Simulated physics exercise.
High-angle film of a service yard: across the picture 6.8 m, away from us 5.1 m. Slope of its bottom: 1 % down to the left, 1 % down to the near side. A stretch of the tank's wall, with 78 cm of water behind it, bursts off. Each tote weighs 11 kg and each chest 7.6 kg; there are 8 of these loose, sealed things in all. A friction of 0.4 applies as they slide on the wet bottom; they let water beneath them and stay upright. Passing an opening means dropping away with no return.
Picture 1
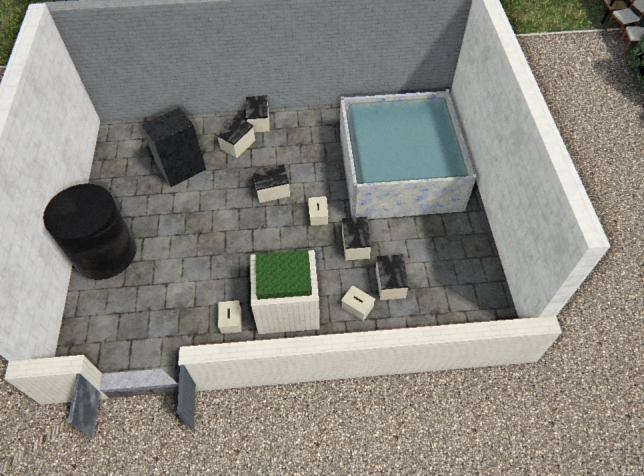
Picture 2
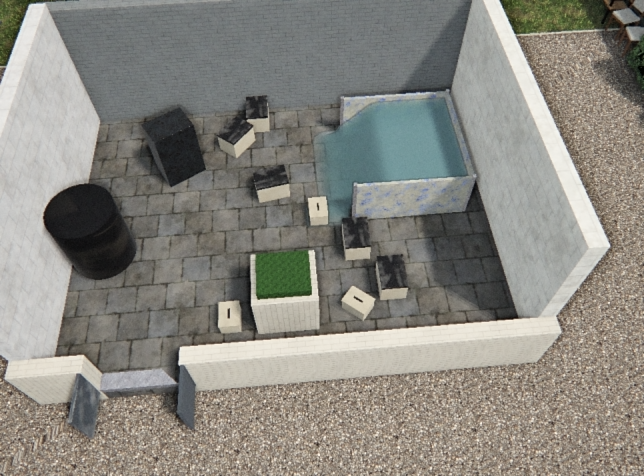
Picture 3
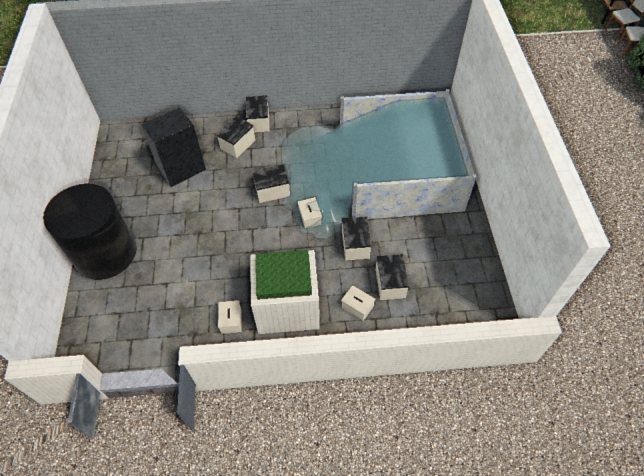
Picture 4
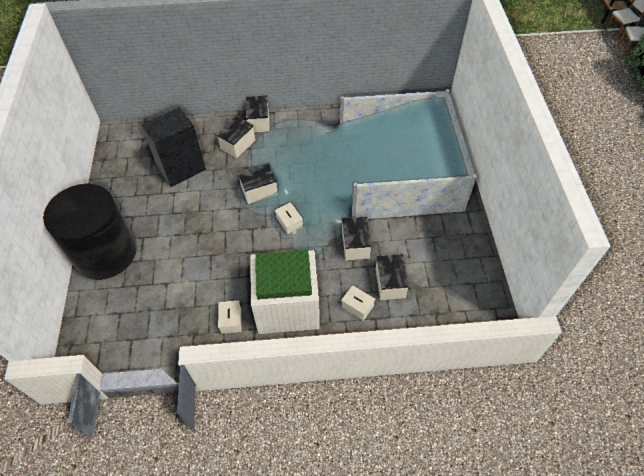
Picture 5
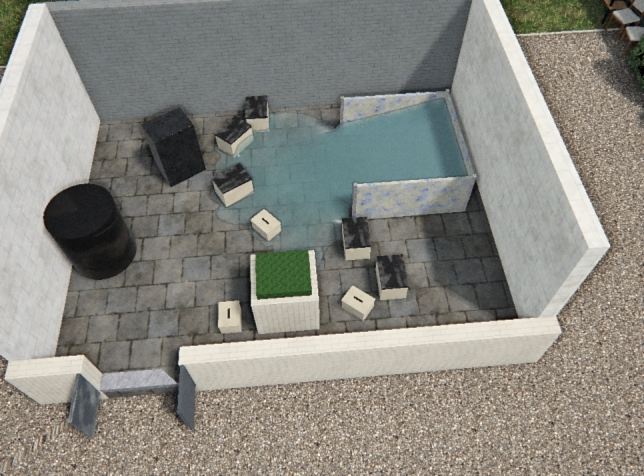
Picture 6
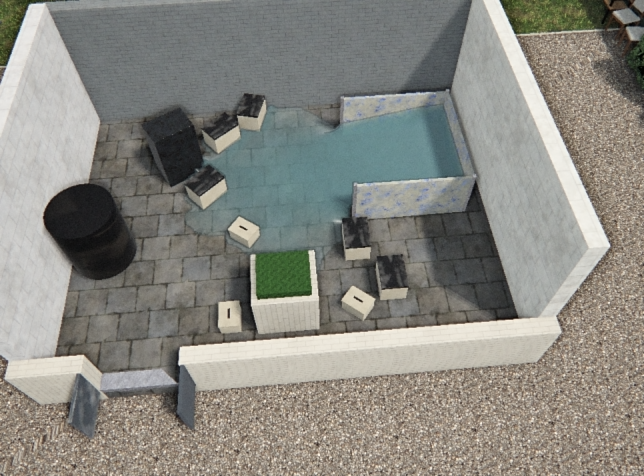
Walled paved yard from above, water bursting through the left side of a tank and spreading left, pushing several small boxes along.
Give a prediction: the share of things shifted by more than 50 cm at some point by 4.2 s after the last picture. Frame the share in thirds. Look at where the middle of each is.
We'll see a moderate share moved that far, a third to two thirds.
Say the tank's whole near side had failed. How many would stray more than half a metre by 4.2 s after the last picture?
So the tally would be 6.
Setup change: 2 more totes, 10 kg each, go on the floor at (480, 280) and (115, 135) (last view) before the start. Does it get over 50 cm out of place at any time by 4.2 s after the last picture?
First stays inside, then goes beyond.
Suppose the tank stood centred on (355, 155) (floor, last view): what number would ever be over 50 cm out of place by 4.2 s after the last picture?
Count: 4.
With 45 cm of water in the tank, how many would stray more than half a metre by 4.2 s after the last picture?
The count would be 4.
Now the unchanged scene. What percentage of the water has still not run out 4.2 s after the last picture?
Still held: Near 86 %.
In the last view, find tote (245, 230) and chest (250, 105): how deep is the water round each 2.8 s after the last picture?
I'd estimate 17 cm for the first and 17 cm for the second.
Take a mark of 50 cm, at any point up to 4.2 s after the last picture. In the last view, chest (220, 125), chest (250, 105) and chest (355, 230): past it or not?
Beyond the mark, beyond the mark, within the mark.
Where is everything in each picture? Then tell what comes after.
A tote at (318, 207) rests on the ground; a chest at (271, 176), on the bottom; 3.3 m2 under water; 0 of 8 have shifted, in the first picture.
A tote at (318, 207) rests on the ground; a chest at (271, 176) rests on the ground; water covers 4.5 m2; 0 of 8 have shifted, in the second picture.
A tote at (310, 209) rests on the ground, 14 cm from its start; a chest at (271, 176) rests on the ground; 5.8 m2 under water; 1 of 8 have shifted, in the third picture.
A tote at (289, 214), on the bottom, 50 cm from its start; a chest at (257, 176), on the bottom, 23 cm from its start; 7.3 m2 under water; 2 of 8 have shifted, in the fourth picture.
A tote at (266, 221) rests on the ground, 90 cm from its start; a chest at (231, 178) rests on the ground, 65 cm from its start; water covers 9.1 m2; 2 of 8 have shifted, in the fifth picture.
A tote at (244, 228), on the bottom, 127 cm from its start; a chest at (204, 179) rests on the ground, 111 cm from its start; water covers 11.1 m2; 4 of 8 have shifted, in the sixth picture.
Then, 0.4 s after the last picture 4 of 8 are over 50 cm from their spots; 1 afloat.
Then, 1.5 s after the last picture 4 of 8 are over 50 cm from their spots; 3 afloat.
Then, 2.8 s after the last picture 4 of 8 are over 50 cm from their spots; 4 afloat.
Then, 4.2 s after the last picture 4 of 8 are over 50 cm from their spots, and 4 have been at some point; 4 afloat.
